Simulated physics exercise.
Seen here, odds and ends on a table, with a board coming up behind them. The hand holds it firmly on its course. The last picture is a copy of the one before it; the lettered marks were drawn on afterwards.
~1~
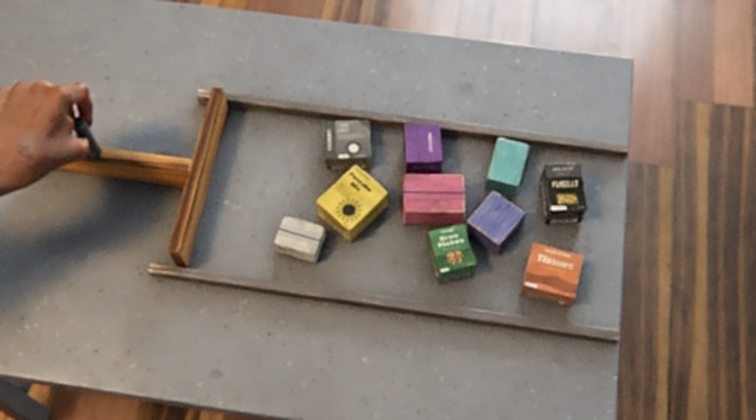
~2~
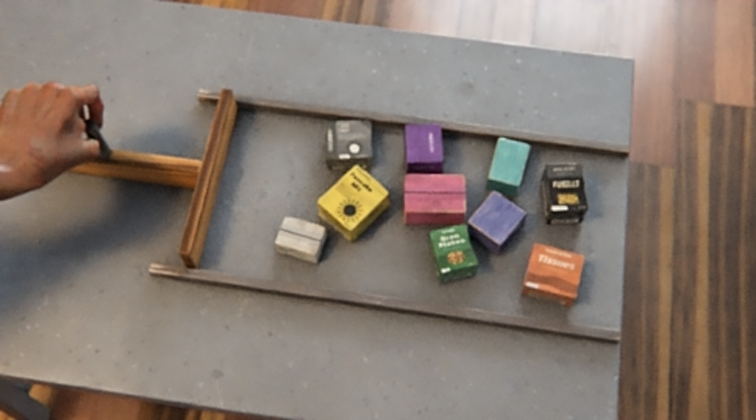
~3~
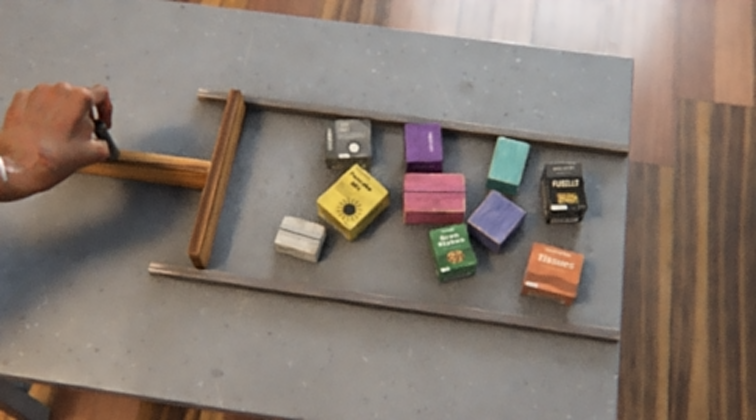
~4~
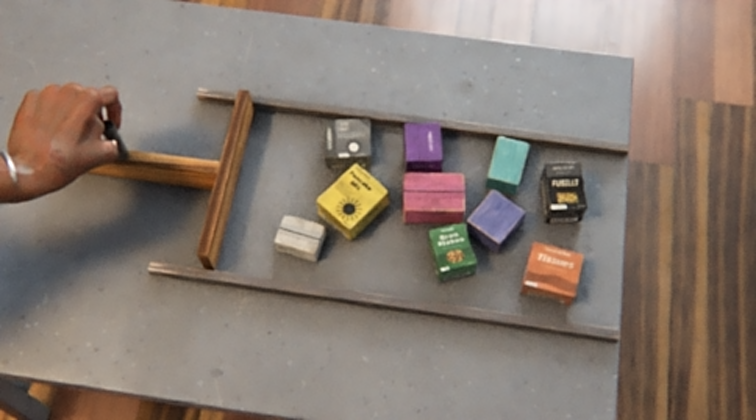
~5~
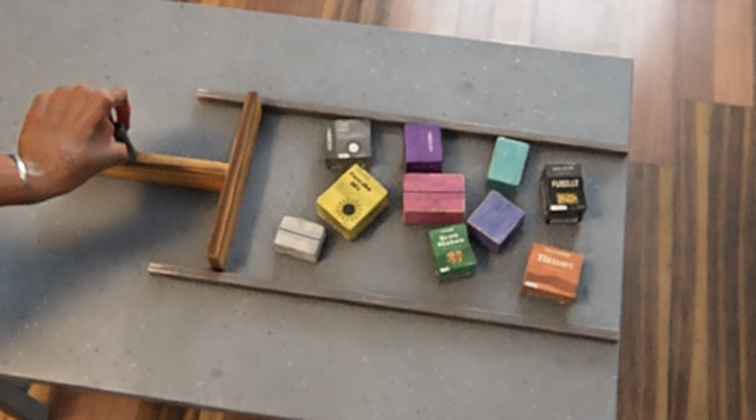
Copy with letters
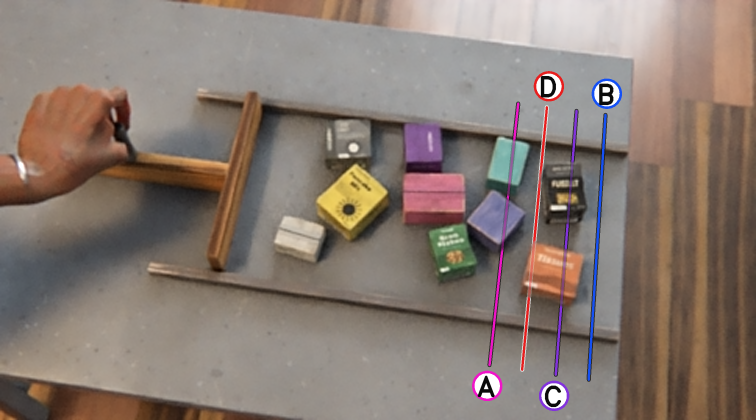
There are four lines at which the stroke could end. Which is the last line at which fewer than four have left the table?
As far as mark A.
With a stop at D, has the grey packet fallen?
No.
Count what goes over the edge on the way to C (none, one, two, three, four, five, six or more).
By then, six or more.
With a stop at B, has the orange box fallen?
By then, yes.
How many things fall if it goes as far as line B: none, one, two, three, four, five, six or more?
Six or more.
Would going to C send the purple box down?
Yes.
On the marked copy, A at (505, 226); B at (598, 239); C at (567, 234); D at (535, 230).
Following A. Soon after the start, board (330, 183); grey packet (370, 148); white box (349, 253).
Later, board (429, 197); black packet (588, 192); orange box (575, 285).
In the end, board (504, 207); black packet over the edge; blue block over the edge; two fallen.
As for the rest, B drops eight; C drops seven; D drops four.
